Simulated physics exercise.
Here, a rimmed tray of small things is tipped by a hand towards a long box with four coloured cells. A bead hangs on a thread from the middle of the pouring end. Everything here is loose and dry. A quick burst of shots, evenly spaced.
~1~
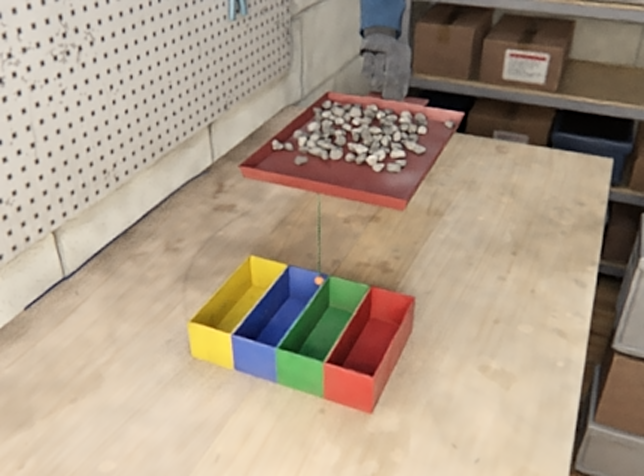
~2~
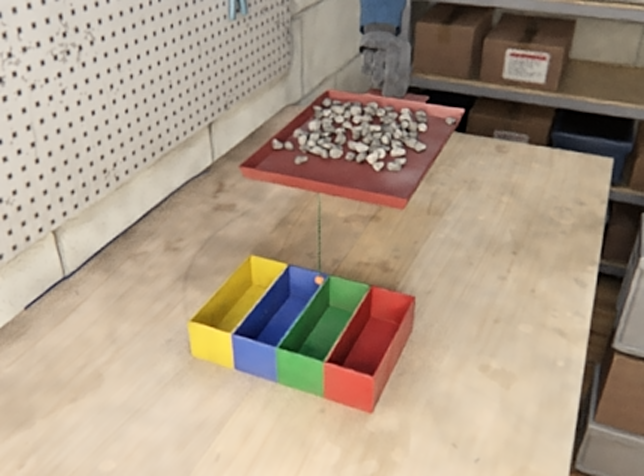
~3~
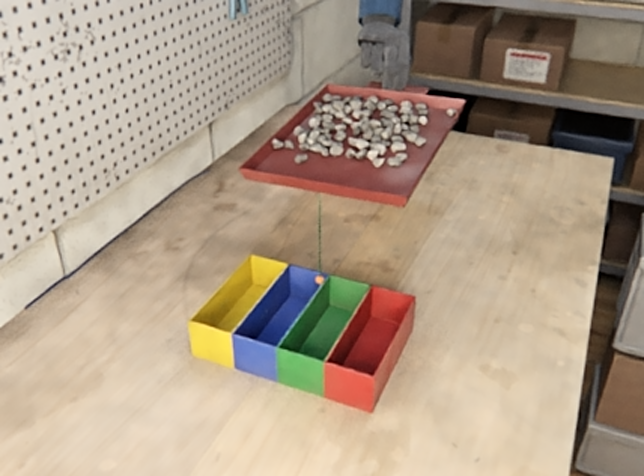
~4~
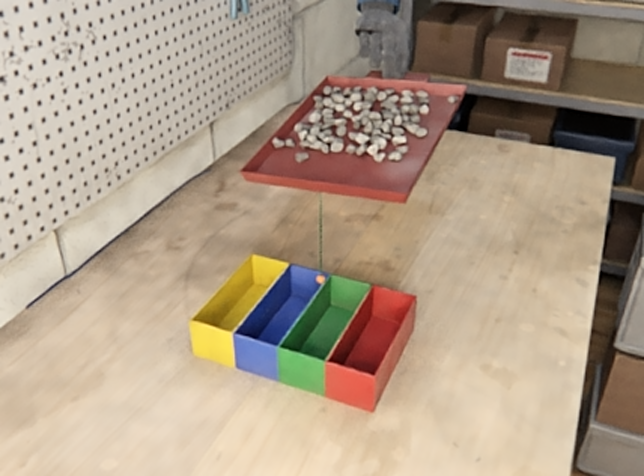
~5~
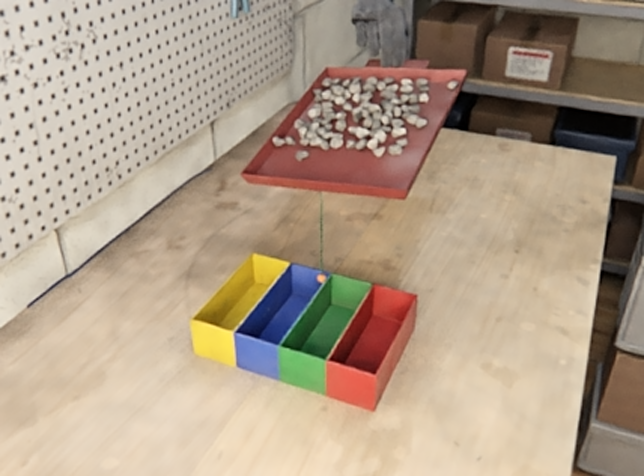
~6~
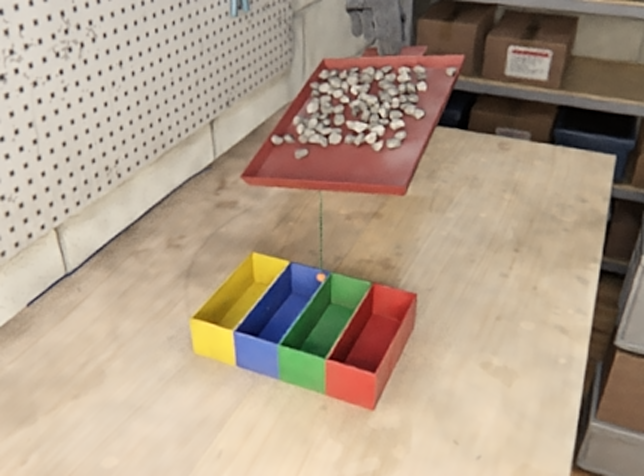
A red rimmed tray of grey stones starts out nearly level above a box with yellow, blue, green and red cells, a small bead hanging on a thread between them. A gloved hand at its back gradually raises the far end, and the near edge slants slightly lower at the left corner.
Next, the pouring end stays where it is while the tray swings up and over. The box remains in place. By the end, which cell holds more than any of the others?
That would be the yellow one.
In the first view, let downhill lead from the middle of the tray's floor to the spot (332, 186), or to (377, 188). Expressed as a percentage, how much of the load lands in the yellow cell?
20 %, give or take, and then 0 %.
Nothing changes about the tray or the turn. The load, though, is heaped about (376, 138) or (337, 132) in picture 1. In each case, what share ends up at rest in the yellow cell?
Shares in turn: 60 % and 70 %.
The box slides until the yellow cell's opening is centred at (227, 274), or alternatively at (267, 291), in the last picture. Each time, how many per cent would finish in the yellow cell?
Close to 50 in a hundred first, close to 40 in a hundred second.
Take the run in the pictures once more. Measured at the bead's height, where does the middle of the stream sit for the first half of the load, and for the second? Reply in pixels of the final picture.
I'd say around (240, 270) at first, then around (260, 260).
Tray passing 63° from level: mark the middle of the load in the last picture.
The middle of the pieces lands at roughly (273, 160).
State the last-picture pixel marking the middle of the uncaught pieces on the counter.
Estimate: About (182, 283).
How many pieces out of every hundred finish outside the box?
20 %.
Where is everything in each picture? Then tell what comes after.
In the first frame, corners of the pouring end (244, 165) and (404, 198), level; middle of the load (358, 132), bits of gravel; bead on its thread (319, 281); yellow cell (211, 342); blue cell (254, 356); green cell (300, 370); red cell (348, 385).
In the second frame, corners of the pouring end (244, 165) and (404, 197), level; middle of the load (358, 130).
In the third frame, corners of the pouring end (244, 167) and (404, 194), tipped barely, lowest at the left corner; middle of the load (359, 126).
In the fourth frame, corners of the pouring end (245, 170) and (404, 191), tipped a little, lowest at the left corner; middle of the load (359, 119).
In the fifth frame, corners of the pouring end (245, 172) and (404, 187), tipped a little, lowest at the left corner; middle of the load (359, 111).
In the sixth frame, corners of the pouring end (245, 174) and (402, 184), tipped clearly, lowest at the left corner; middle of the load (357, 104); yellow cell (213, 339); blue cell (256, 352); green cell (302, 367); red cell (350, 382).
Just after the last frame, tray tipped steeply; almost all on the tray; about a tenth falling or outside the box.
A moment on, tray tipped past a quarter turn; about a tenth on the tray; roughly two thirds in the yellow cell; about a tenth in the blue cell; roughly a quarter falling or outside the box.
Further on, tray tipped past a quarter turn; roughly two thirds in the yellow cell; about a tenth in the blue cell; roughly a quarter falling or outside the box.
When it is over, tray tipped past a quarter turn; roughly two thirds in the yellow cell; about a tenth in the blue cell; not one in the red cell; not one in the green cell; roughly a quarter outside the box.
